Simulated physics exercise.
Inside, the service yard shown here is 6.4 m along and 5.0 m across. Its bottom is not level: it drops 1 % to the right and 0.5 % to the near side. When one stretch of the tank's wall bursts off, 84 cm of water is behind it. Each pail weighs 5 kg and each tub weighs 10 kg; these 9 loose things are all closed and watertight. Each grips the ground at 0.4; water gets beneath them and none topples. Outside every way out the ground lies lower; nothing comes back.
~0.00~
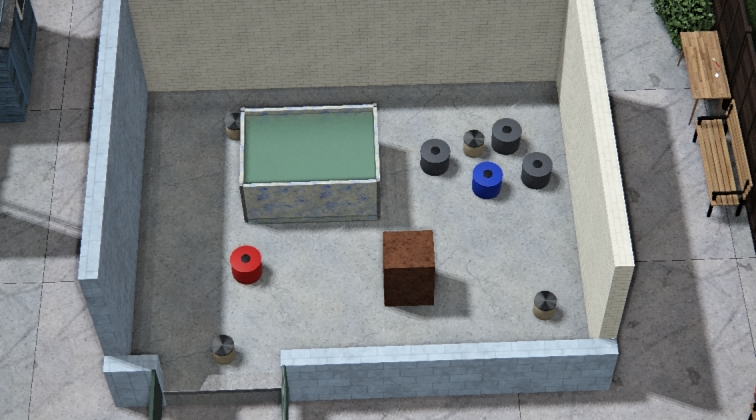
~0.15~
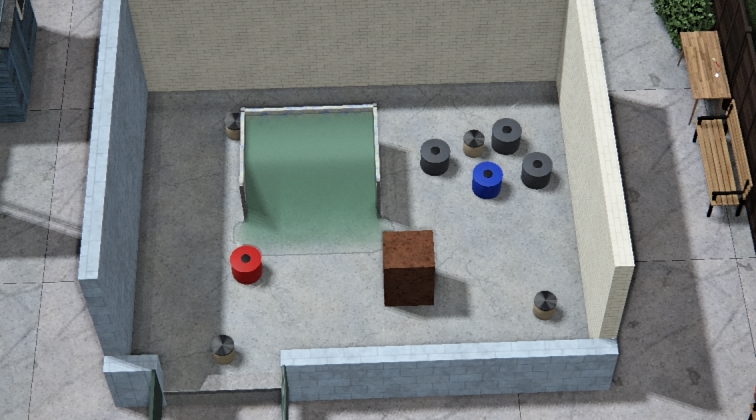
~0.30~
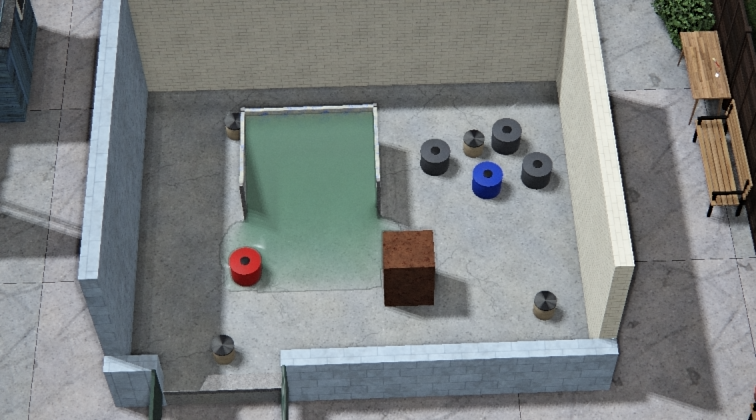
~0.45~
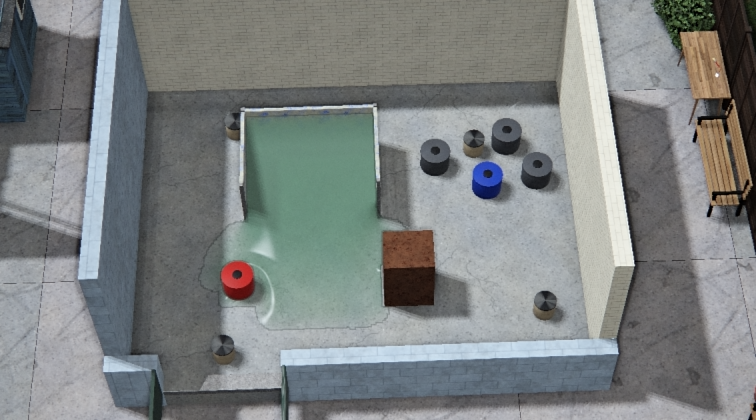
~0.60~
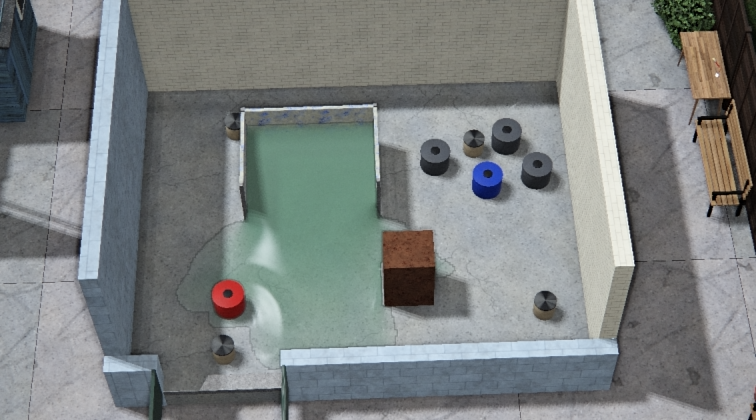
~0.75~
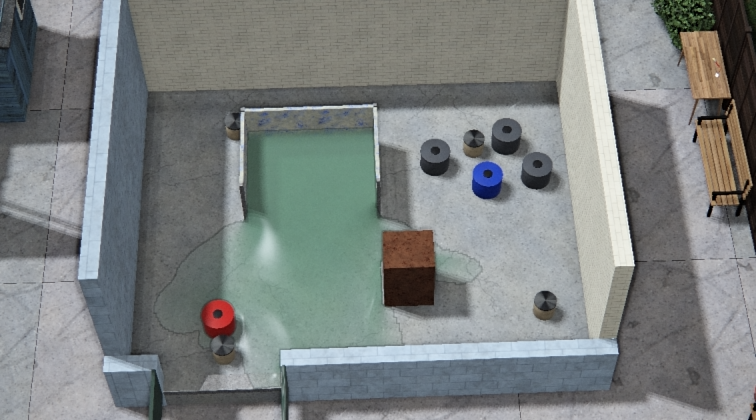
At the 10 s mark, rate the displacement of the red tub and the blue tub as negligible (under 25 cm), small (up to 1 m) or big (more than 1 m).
Red tub - big, blue tub - small.
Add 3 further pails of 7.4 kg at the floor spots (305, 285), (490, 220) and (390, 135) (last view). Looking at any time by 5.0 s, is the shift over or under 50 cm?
Beyond it, within it, within it.
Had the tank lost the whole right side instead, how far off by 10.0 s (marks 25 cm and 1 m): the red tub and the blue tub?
Well, the red tub scoots over a bit and the blue tub goes a long way.
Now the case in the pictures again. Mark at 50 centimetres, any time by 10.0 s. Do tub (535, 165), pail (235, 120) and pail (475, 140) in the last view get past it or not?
Beyond the limit, then within the limit, then beyond the limit.
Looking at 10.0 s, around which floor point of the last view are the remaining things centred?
About (380, 142).
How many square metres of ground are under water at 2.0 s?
18 m2.
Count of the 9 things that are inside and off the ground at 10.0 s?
At that time, 3.
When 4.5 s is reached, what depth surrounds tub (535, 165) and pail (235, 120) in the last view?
Roughly 6 and 0 cm.
After 2.0 s the red tub has gone out; the blue tub is near (488, 174), 0.0 m from its start, aground; 2 of 9 are out; 0 afloat.
After 4.5 s the red tub has gone out; the blue tub is near (471, 169), 0.3 m from its start, aground; 2 of 9 are out; 1 afloat.
After 7.0 s the red tub has gone out; the blue tub is near (463, 163), 0.4 m from its start, aground; 2 of 9 are out; 2 afloat.
After 10.0 s the red tub has gone out; the blue tub is near (463, 166), 0.4 m from its start, aground; 2 of 9 are out; 3 afloat.
